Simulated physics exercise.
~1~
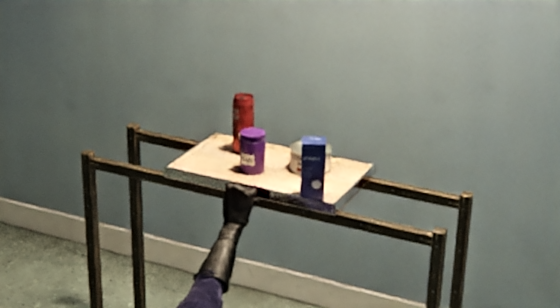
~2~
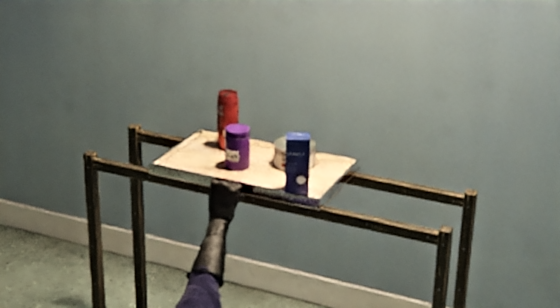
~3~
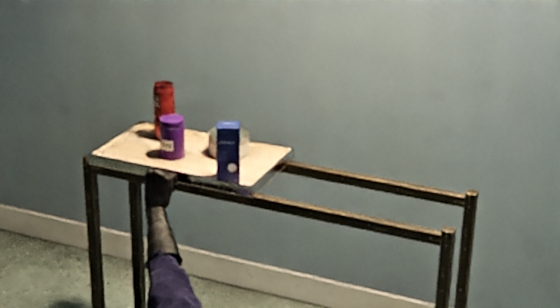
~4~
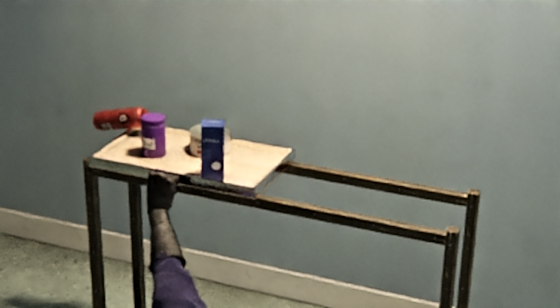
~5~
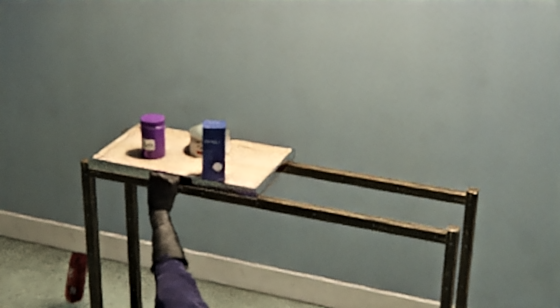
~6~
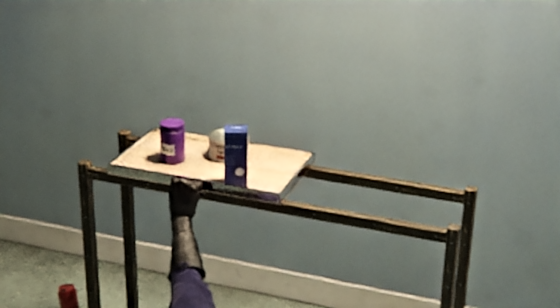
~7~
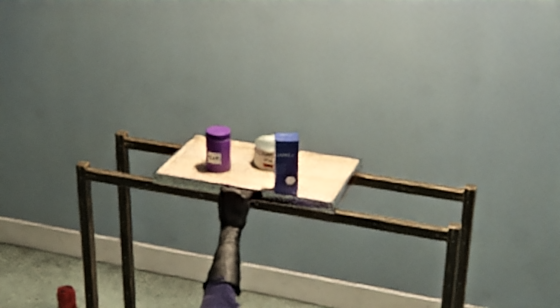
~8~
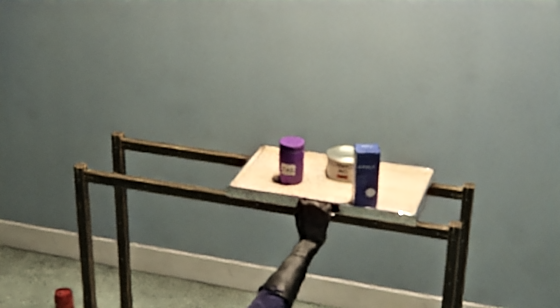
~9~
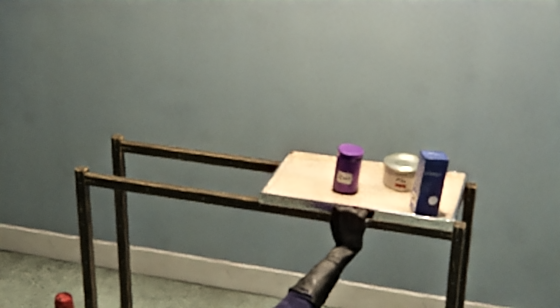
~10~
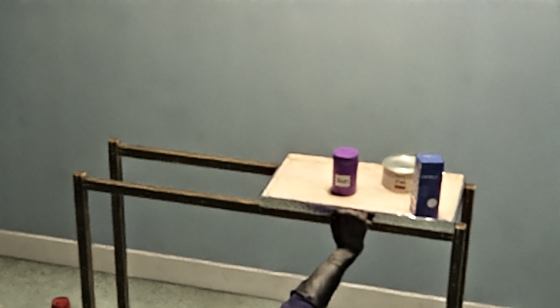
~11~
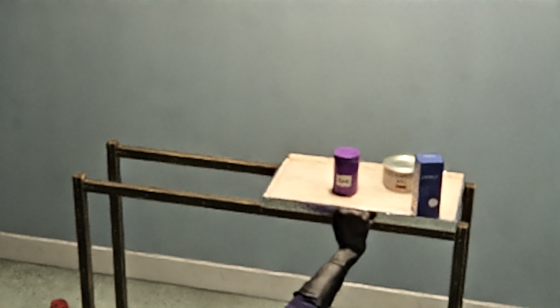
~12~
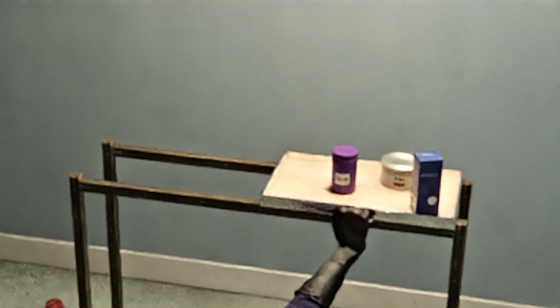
Red can toppling off a tray as a gloved hand slides it left along rails, then right, three containers staying upright.
